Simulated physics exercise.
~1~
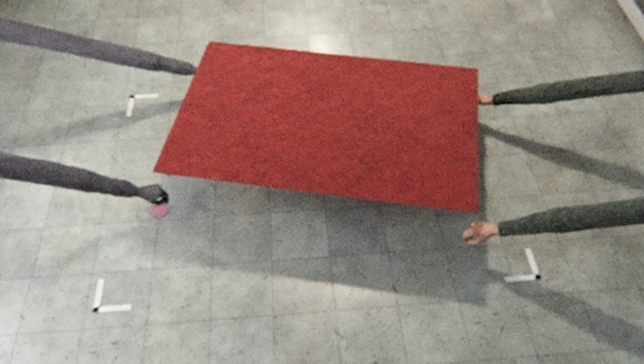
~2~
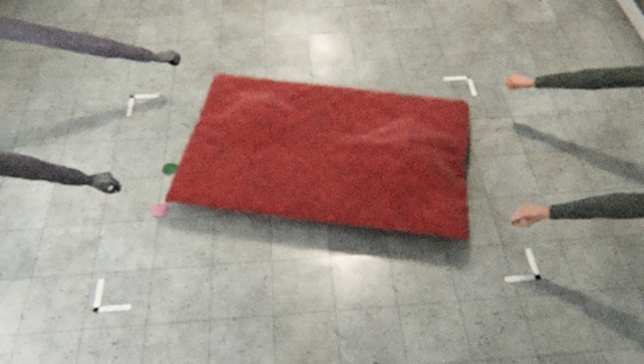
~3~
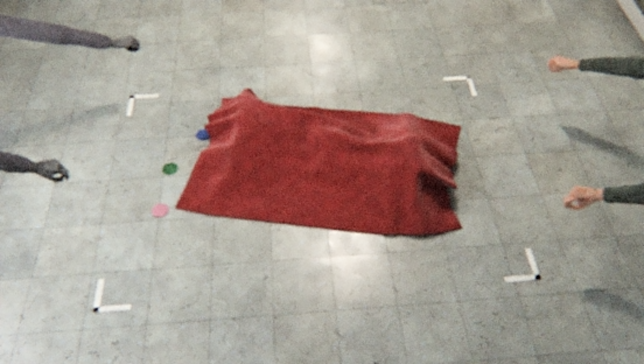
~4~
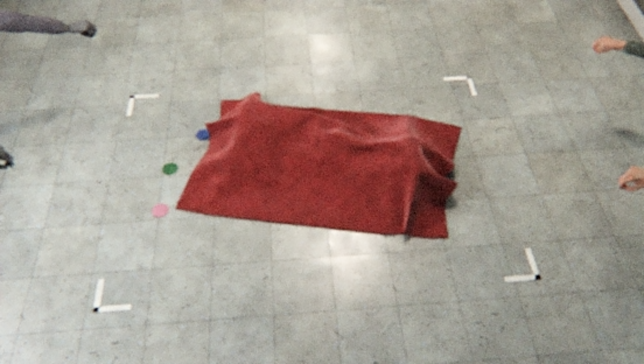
On a tiled hallway floor, four hands releasing a red blanket that drops and crumples over raised shapes, leaving small coloured discs uncovered beside it.
